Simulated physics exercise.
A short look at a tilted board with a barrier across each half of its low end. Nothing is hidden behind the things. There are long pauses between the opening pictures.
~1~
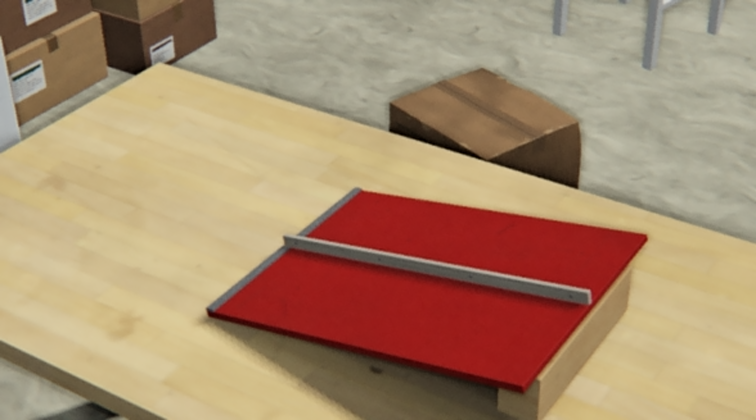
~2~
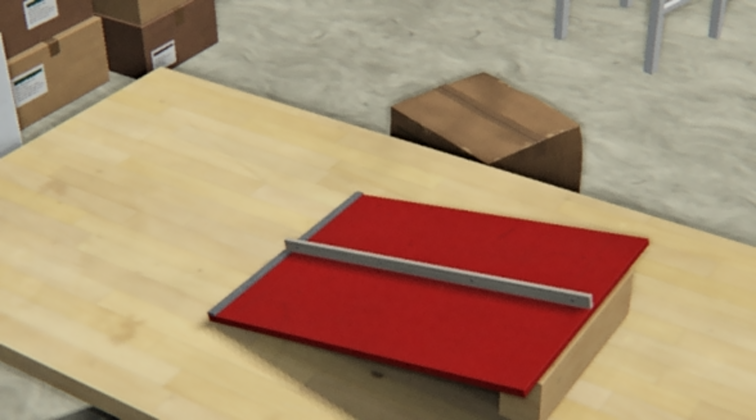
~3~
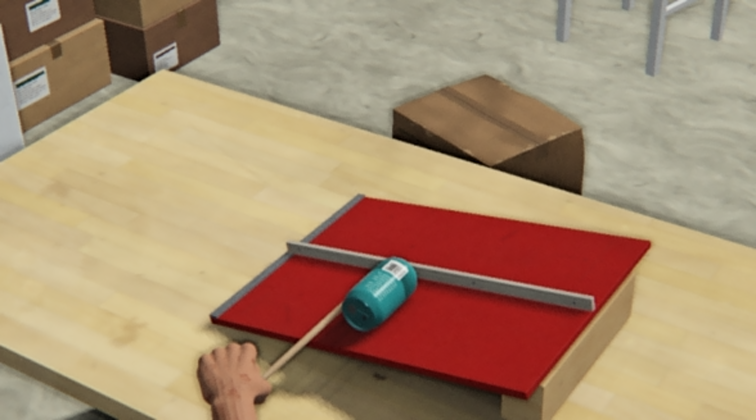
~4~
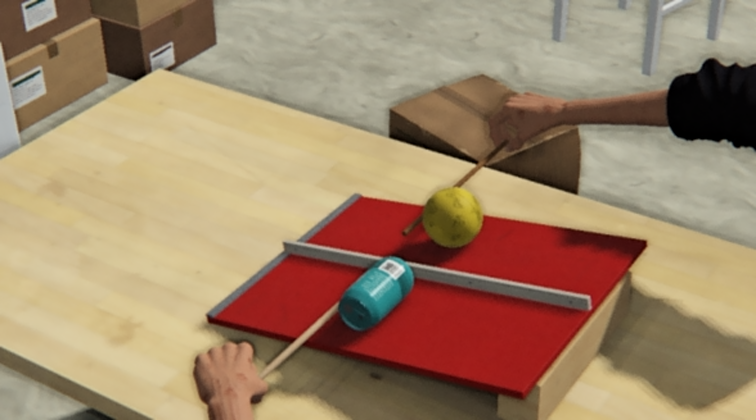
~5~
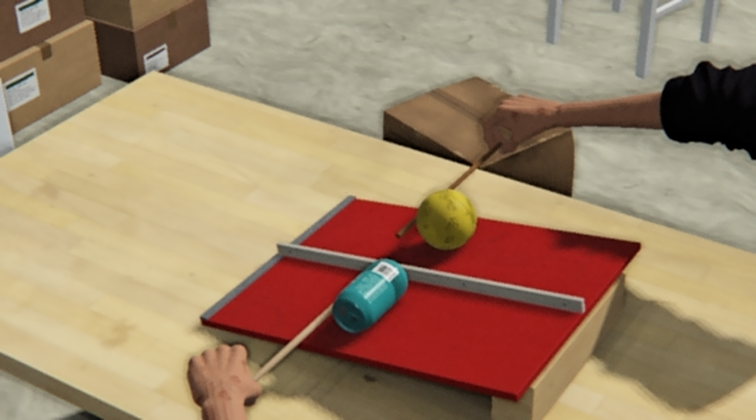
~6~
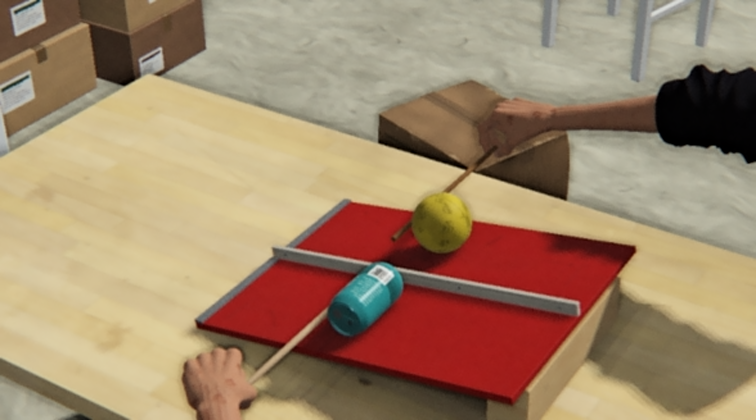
The clip shows a tilted red board with a grey divider on a wooden table; a turquoise can appears with a hand holding a stick, then a yellow ball with another, and both objects stay nearly still on the board.
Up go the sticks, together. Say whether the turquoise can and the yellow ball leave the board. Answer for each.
The turquoise can goes over the end and the yellow ball goes over the end.
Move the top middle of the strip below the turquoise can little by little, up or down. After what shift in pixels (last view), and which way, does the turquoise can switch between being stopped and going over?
About 8 pixels up.
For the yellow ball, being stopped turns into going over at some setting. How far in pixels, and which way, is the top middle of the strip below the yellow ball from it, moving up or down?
A shift of 8 pixels, going up.
Then, 0.64 s past the last view, turquoise can rolling on the board near (260, 277); yellow ball rolling on the board near (331, 206).
Then, 1.14 s past the last view, turquoise can off the board near (112, 232); yellow ball off the board near (170, 163).
Finally, the turquoise can rolls off the board; the yellow ball rolls off the board.
